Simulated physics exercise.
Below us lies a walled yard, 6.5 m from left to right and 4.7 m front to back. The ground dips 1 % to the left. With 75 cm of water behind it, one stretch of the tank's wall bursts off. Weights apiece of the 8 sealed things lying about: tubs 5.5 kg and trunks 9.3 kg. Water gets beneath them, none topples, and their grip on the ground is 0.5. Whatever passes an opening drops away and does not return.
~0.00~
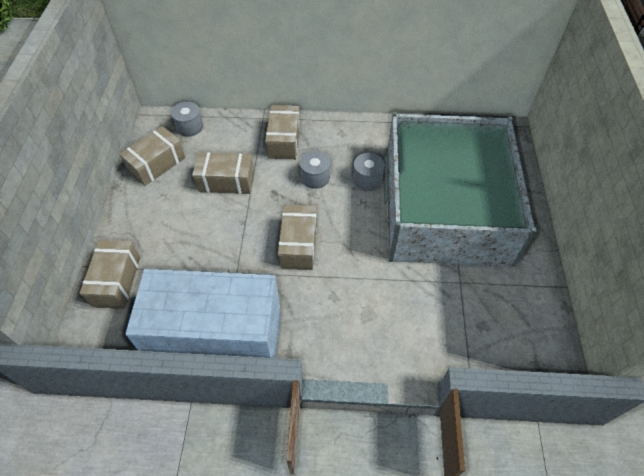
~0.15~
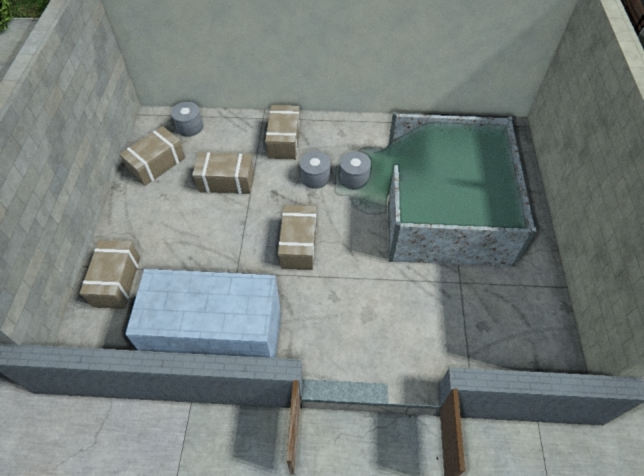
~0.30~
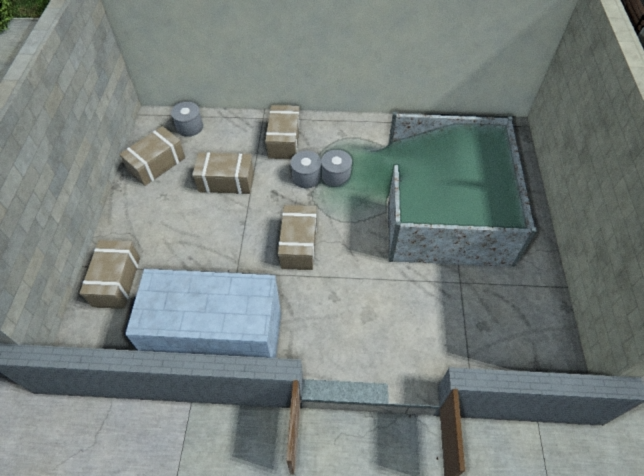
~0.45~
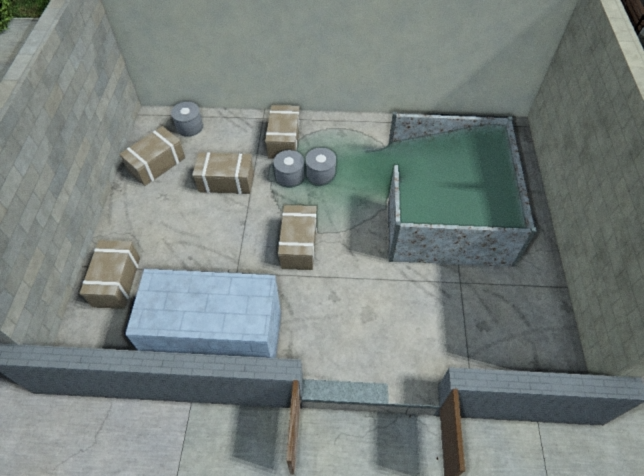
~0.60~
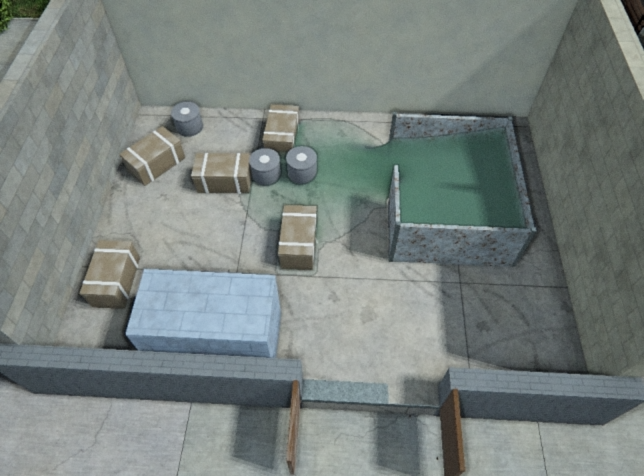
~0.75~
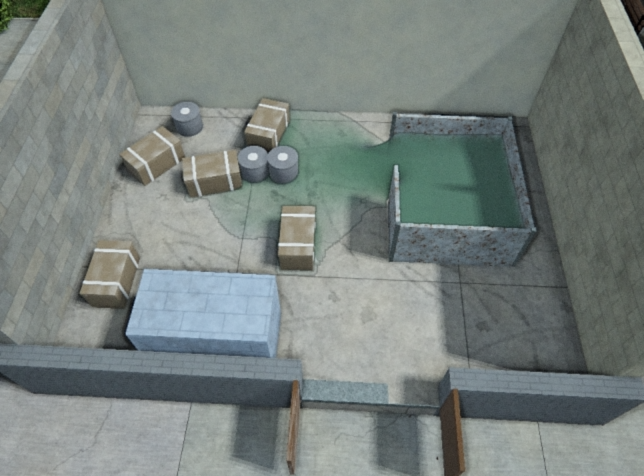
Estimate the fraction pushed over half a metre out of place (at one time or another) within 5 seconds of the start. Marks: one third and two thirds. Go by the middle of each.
It is at least two thirds.
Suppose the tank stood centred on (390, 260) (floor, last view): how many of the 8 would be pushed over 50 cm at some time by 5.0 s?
In that case 7 of them.
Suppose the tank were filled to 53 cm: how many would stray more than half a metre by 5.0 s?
Then 8.
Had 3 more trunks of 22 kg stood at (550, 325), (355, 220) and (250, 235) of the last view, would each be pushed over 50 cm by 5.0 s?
In that order: Less, over, past it.
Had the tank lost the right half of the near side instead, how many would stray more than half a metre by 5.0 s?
Then 2.
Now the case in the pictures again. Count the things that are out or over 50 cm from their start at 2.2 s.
I count 6.
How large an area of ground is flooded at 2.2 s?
Roughly 18 m2.
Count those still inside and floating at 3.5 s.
I count 7.
After 1.1 s 4 of 8 are over 50 cm from their spots; 2 afloat.
After 2.2 s 6 of 8 are over 50 cm from their spots; 6 afloat.
After 3.5 s 8 of 8 are over 50 cm from their spots; 7 afloat.
After 5.0 s 8 of 8 are over 50 cm from their spots, and 8 have been at some point; 7 afloat.
